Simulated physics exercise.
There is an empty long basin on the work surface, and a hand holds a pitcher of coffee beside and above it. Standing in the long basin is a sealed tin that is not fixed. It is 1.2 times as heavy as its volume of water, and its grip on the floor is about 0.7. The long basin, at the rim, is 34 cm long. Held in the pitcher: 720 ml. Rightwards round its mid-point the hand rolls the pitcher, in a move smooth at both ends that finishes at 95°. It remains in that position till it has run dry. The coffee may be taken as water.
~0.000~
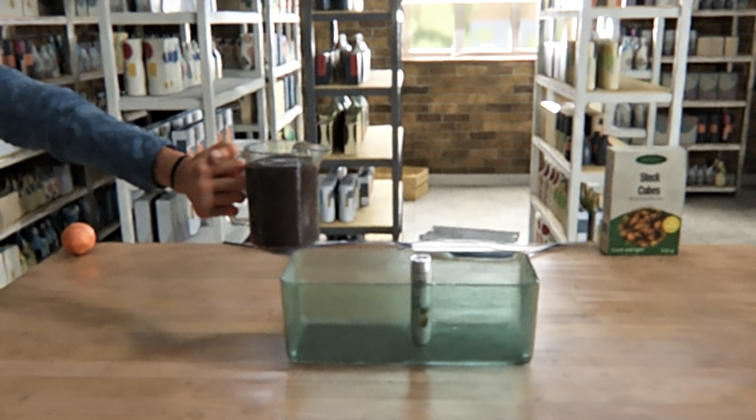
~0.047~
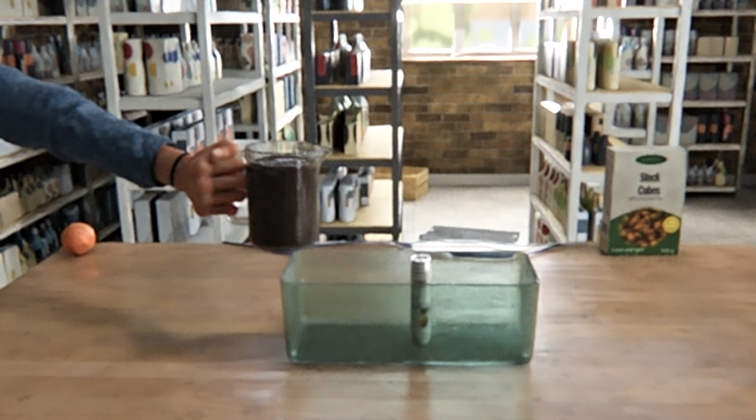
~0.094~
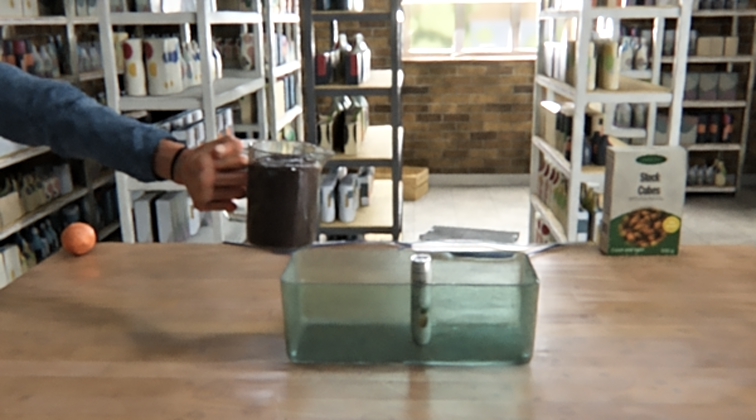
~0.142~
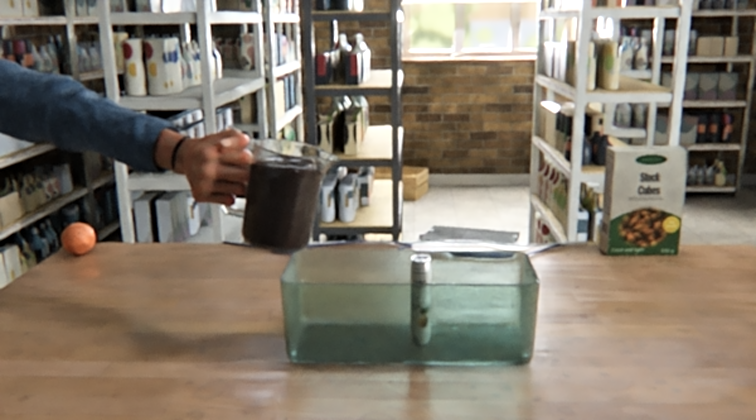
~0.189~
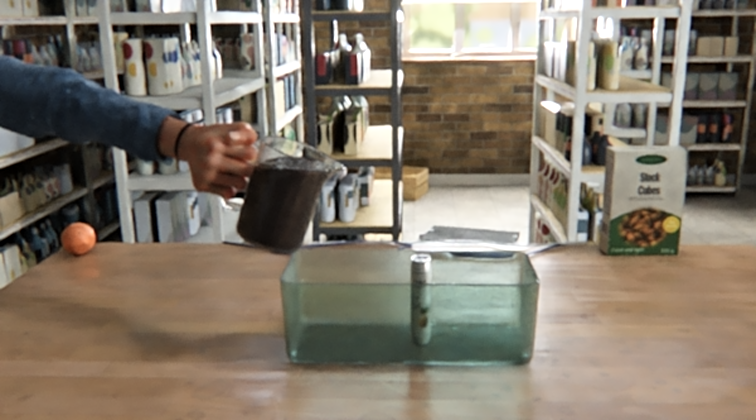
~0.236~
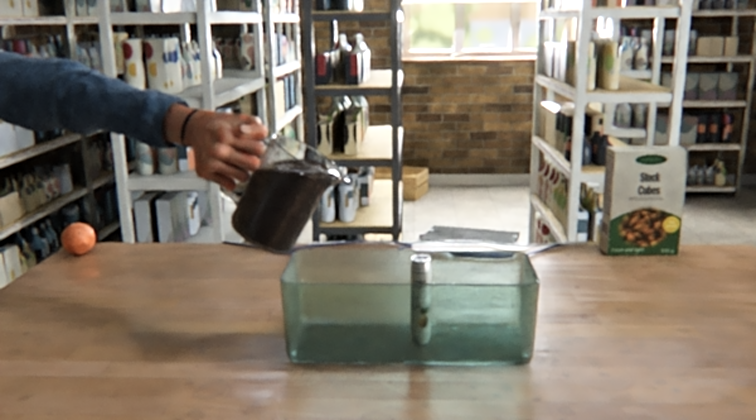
A hand held a glass pitcher of dark liquid above the left side of a long greenish glass basin with a can by it, then gradually tilted the pitcher over to the right.
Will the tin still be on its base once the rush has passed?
Yes. Looks to me like it holds out.
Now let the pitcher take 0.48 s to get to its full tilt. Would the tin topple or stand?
Then the tin does not tip.
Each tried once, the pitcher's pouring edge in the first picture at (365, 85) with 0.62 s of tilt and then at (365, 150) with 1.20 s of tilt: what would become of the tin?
The tin stays vertical the first time and overturns the second time.
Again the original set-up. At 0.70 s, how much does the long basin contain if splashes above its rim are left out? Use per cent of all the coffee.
Around 54 per cent of the whole.
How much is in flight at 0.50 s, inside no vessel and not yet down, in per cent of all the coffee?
Estimate: About 16 % of all of it.
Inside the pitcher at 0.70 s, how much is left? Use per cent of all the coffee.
I reckon near 34 per cent still sits there.
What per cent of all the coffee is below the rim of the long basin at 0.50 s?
Roughly 14 percent of it.
By 0.50 s the tilt is 87° and 71 per cent is still to pour; the tin stands where it began.
By 0.70 s the tilt is 95° and 33 per cent is still to pour; the tin stands where it began.
By 0.90 s the tilt is 95° and 13 per cent is still to pour; the tin stands where it began.
By 1.12 s the tilt is 95° and 5 per cent is still to pour; the tin stands where it began.
At rest the tin stands where it began.
